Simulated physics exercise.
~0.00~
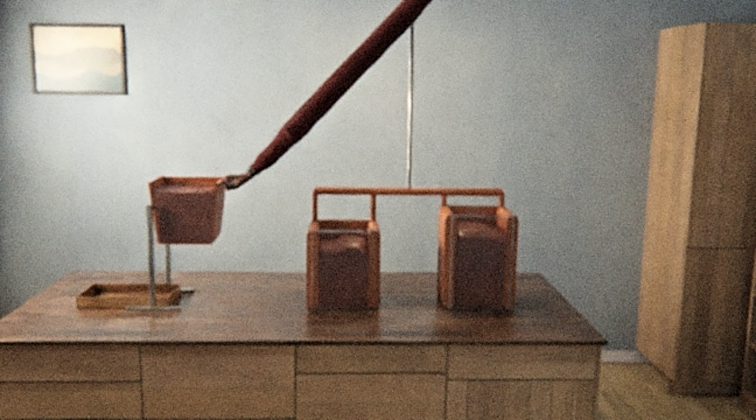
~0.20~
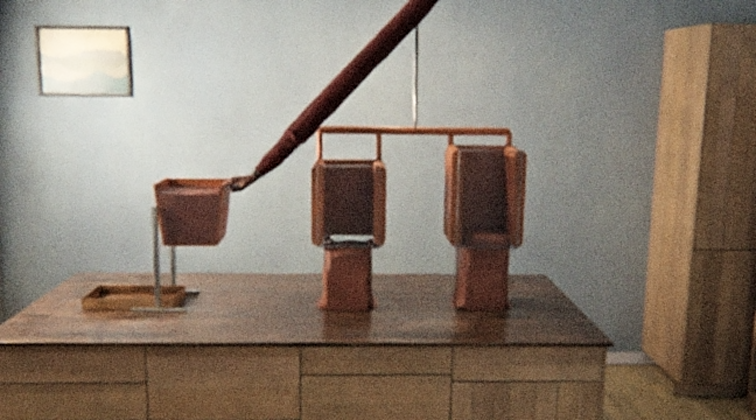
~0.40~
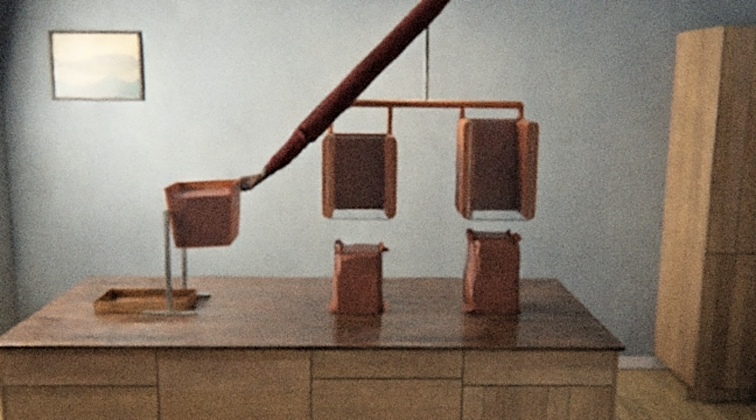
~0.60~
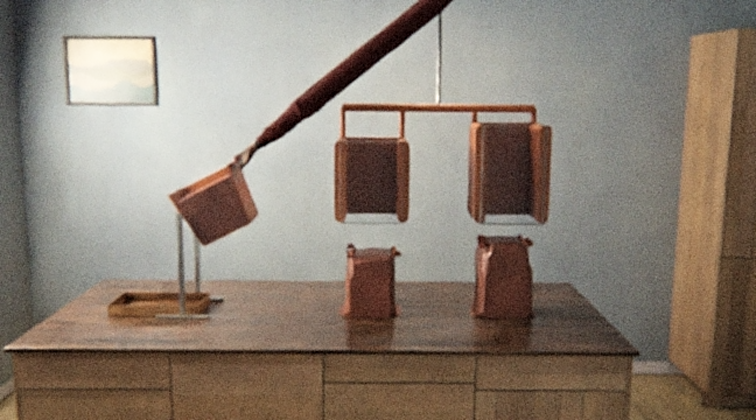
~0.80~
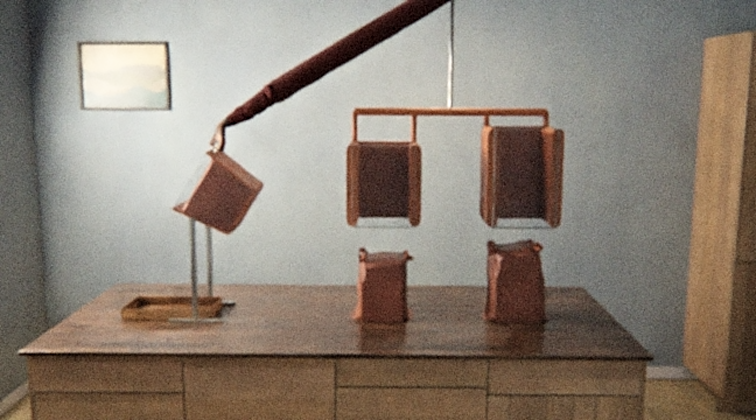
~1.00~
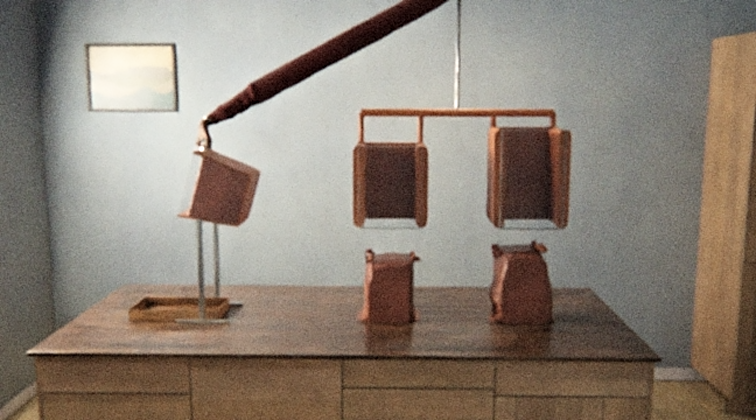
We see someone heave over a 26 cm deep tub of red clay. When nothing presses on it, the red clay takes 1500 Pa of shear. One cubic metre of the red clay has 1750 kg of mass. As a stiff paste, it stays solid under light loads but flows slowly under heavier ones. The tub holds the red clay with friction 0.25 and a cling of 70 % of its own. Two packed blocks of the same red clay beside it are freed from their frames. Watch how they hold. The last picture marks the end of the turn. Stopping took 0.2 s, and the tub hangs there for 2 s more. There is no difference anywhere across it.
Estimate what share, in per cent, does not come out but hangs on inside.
Some 100 per cent hangs on inside.
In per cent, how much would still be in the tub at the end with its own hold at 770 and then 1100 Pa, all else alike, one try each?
In order: Around 100 % and around 100 %.
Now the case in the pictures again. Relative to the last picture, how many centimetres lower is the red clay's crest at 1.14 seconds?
I reckon it's close to 0 cm.
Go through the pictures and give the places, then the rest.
The first picture shows handle-side rim at (216, 184), tilt 0 degrees; top of the red clay at (156, 192); blocks stand 29 cm, 36 cm (left to right).
The second picture shows handle-side rim at (221, 185), tilt 0 degrees; top of the red clay at (162, 194); blocks stand 29 cm, 35 cm (left to right).
The third picture shows handle-side rim at (231, 185), tilt 3 degrees; top of the red clay at (225, 195); blocks stand 29 cm, 34 cm (left to right).
The fourth picture shows handle-side rim at (226, 166), tilt 27 degrees; top of the red clay at (226, 177); blocks stand 29 cm, 34 cm (left to right).
The fifth picture shows handle-side rim at (205, 154), tilt 58 degrees; top of the red clay at (215, 162); blocks stand 29 cm, 33 cm (left to right).
The sixth picture shows handle-side rim at (194, 153), tilt 74 degrees; top of the red clay at (205, 160); blocks stand 29 cm, 33 cm (left to right).
After 1.14 s, the tub is at 74 degrees and holds 100 %.
After 1.31 s, the tub is at 74 degrees and holds 100 %.
After 1.48 s, the tub is at 74 degrees and holds 100 %.
After 1.65 s, the tub is at 74 degrees and holds 100 %.
After 3.00 s, at the end, the tub is at 74 degrees and holds 100 %.
